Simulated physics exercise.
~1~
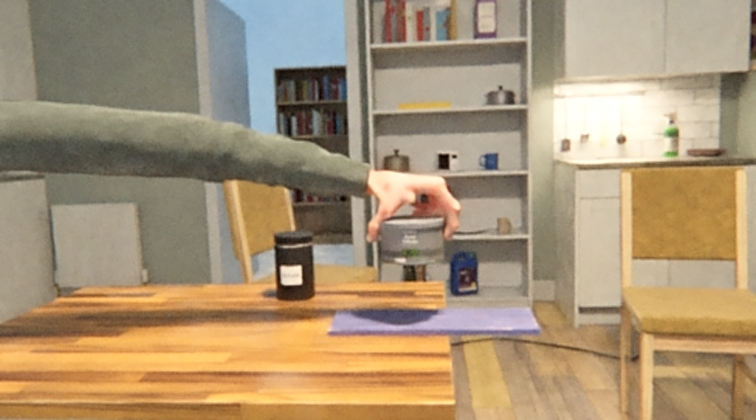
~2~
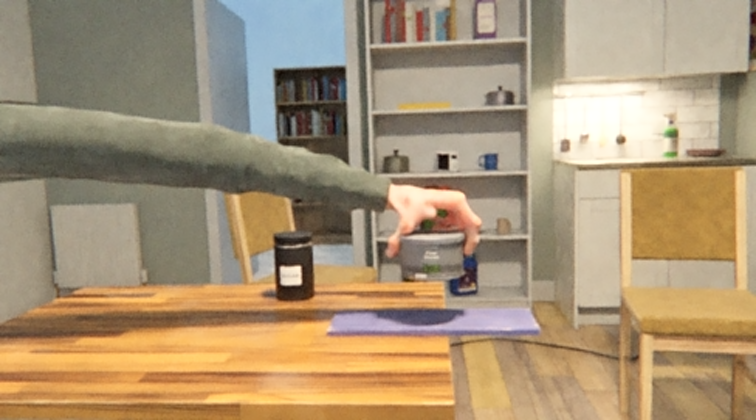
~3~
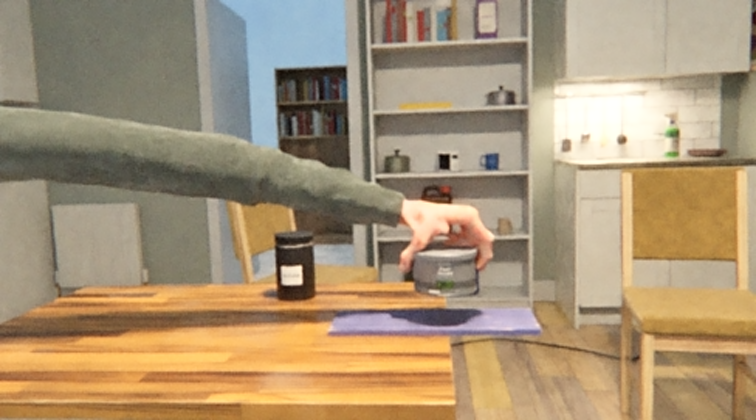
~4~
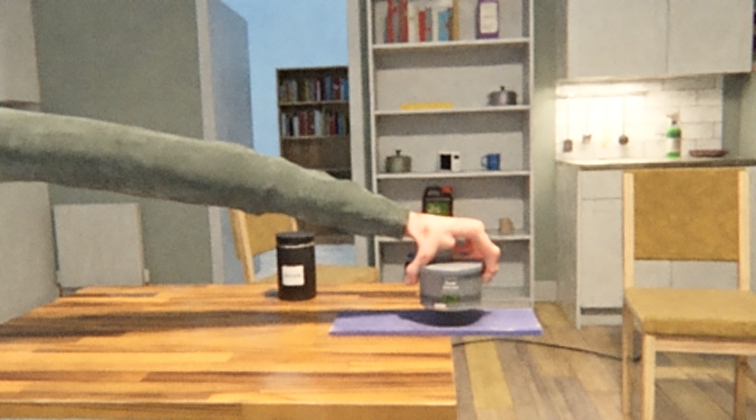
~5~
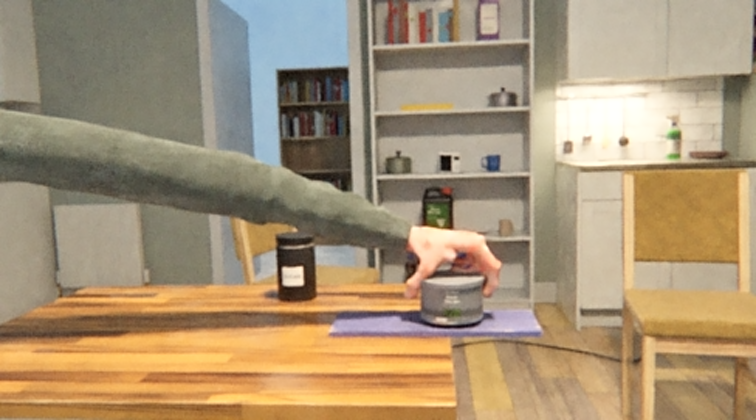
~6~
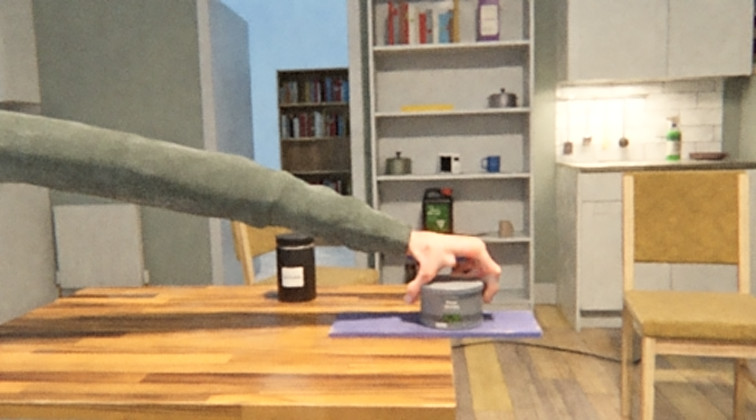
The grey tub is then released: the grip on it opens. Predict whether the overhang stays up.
Prediction: It stays up.
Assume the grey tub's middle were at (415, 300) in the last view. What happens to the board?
It stays put.
Then, 0.80 s on from there, no change.
Then, 1.70 s on from there, grey tub resting near (451, 301).
In the end, all 3 unmoved. At the end, from the last picture's camera, grey tub near (451, 301). The board holds.
